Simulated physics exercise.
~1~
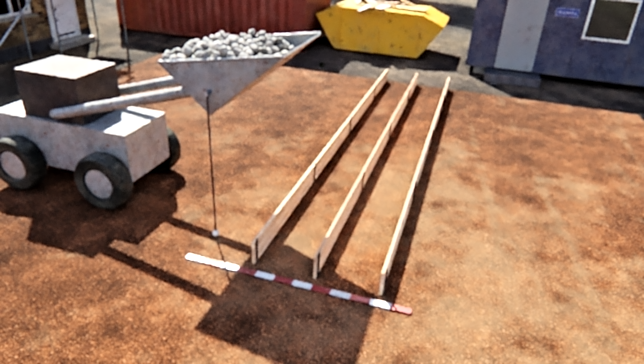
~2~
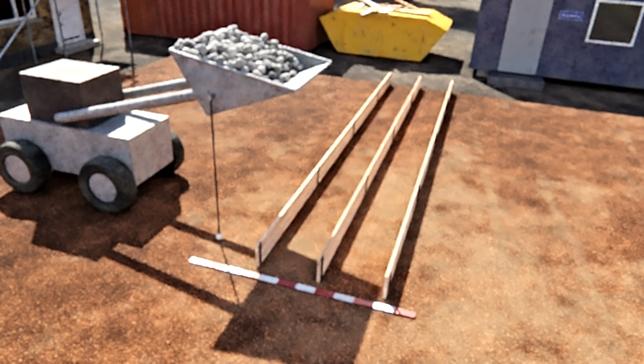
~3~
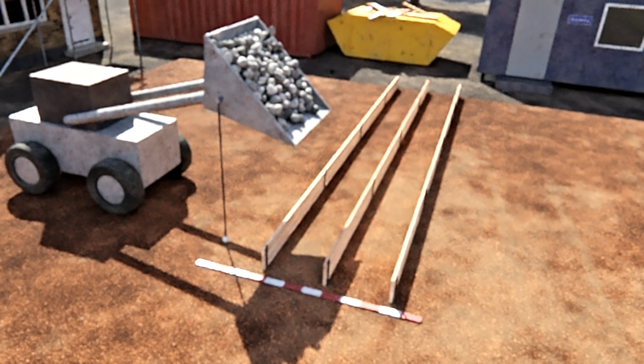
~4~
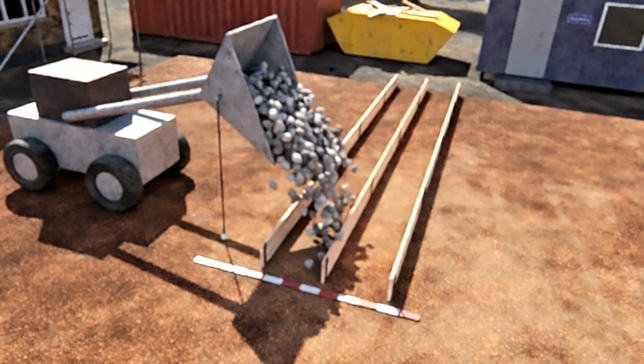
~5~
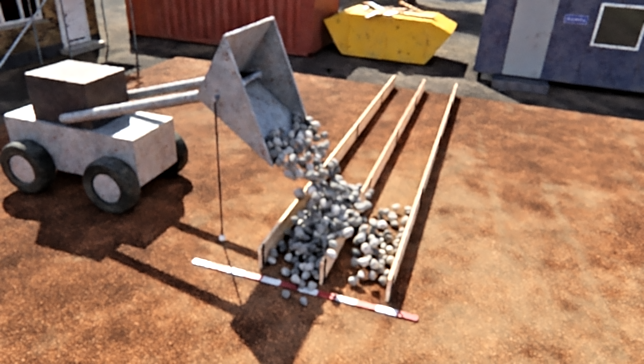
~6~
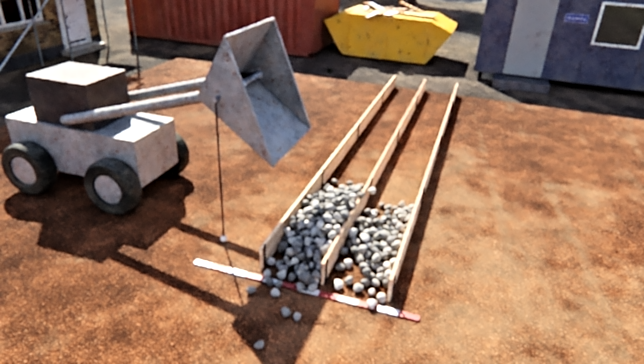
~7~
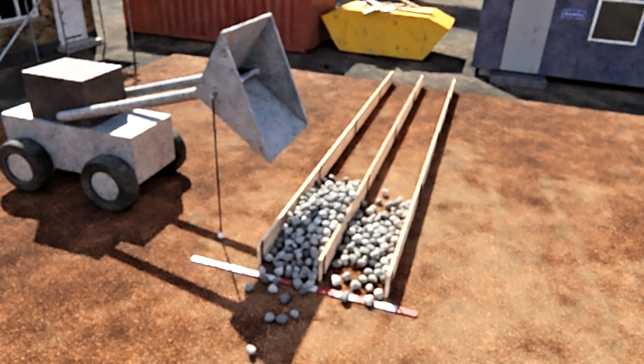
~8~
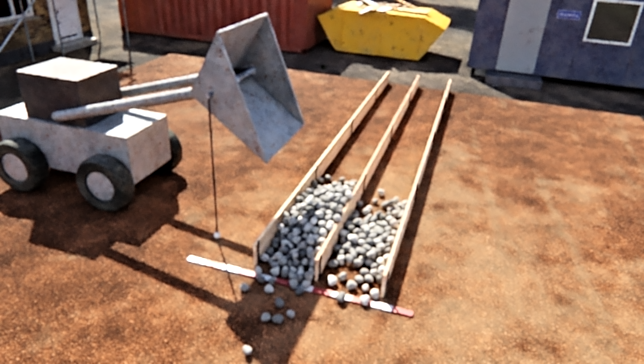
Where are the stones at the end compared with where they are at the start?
At the start they are heaped in the loader's raised bucket, and at the end they lie on the ground lower down and to the right, mostly between the boards near the striped staff.
